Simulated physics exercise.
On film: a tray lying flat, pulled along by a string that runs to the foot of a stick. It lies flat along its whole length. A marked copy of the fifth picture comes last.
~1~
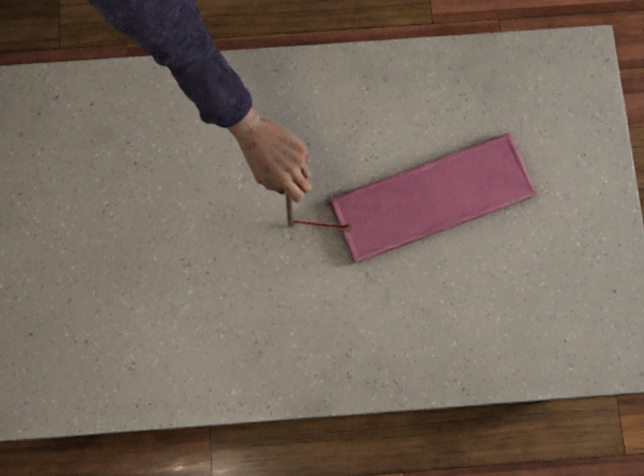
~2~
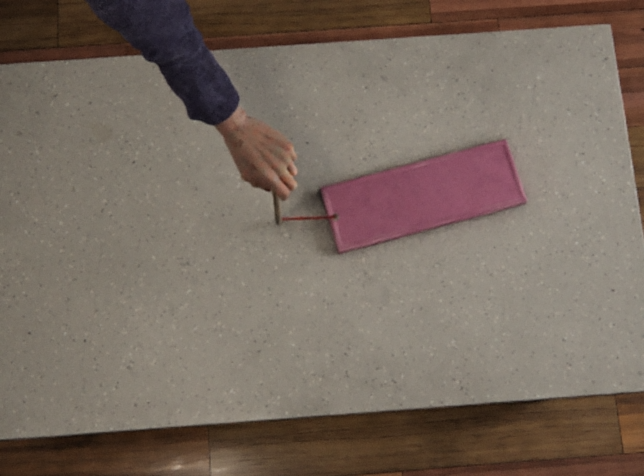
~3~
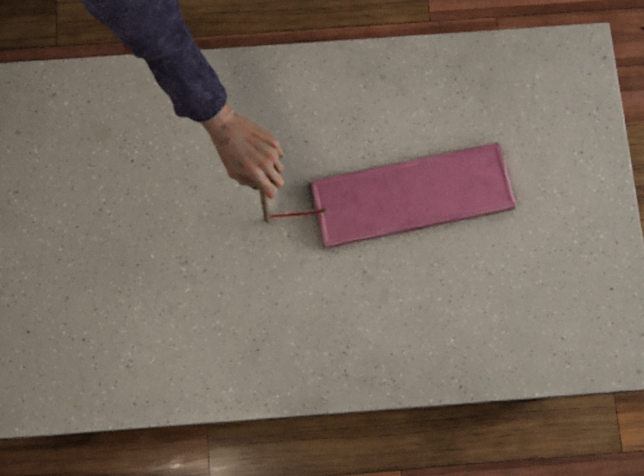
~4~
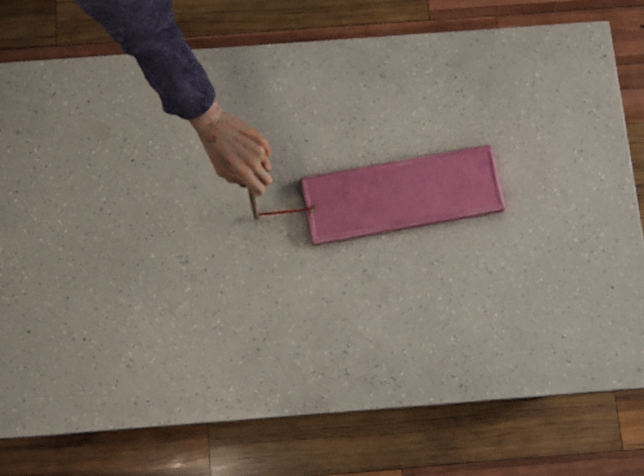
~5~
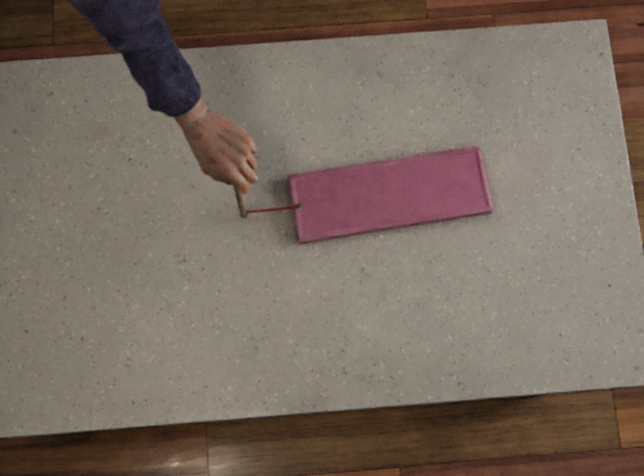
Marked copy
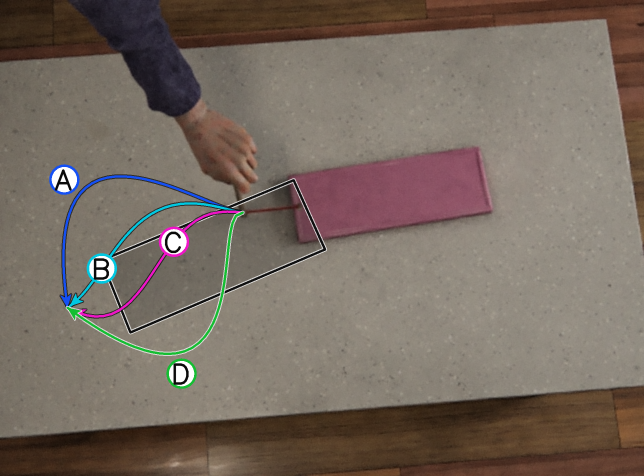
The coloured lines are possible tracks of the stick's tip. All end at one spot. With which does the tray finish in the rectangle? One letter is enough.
Only C brings it into the box.
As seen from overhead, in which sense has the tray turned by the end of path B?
Anticlockwise.
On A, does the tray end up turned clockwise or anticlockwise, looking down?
On that path, anticlockwise.
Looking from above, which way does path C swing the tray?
On that path, anticlockwise.
On the marked copy, A from (243, 213) via (107, 177) to (68, 308); B from (243, 213) via (137, 224) to (70, 306); C from (243, 213) via (156, 268) to (73, 310); D from (243, 213) via (199, 343) to (68, 308); the outline at (214, 255).
Taking C. A third of the way, foot of the stick (176, 240), middle of the tray (321, 204).
Two thirds of the way, foot of the stick (130, 303), middle of the tray (265, 232).
When it is over, foot of the stick (68, 308), middle of the tray (212, 257); it lies in the outline.
As for the rest, A leaves its middle at (188, 216); B leaves its middle at (205, 238); D leaves its middle at (219, 284).
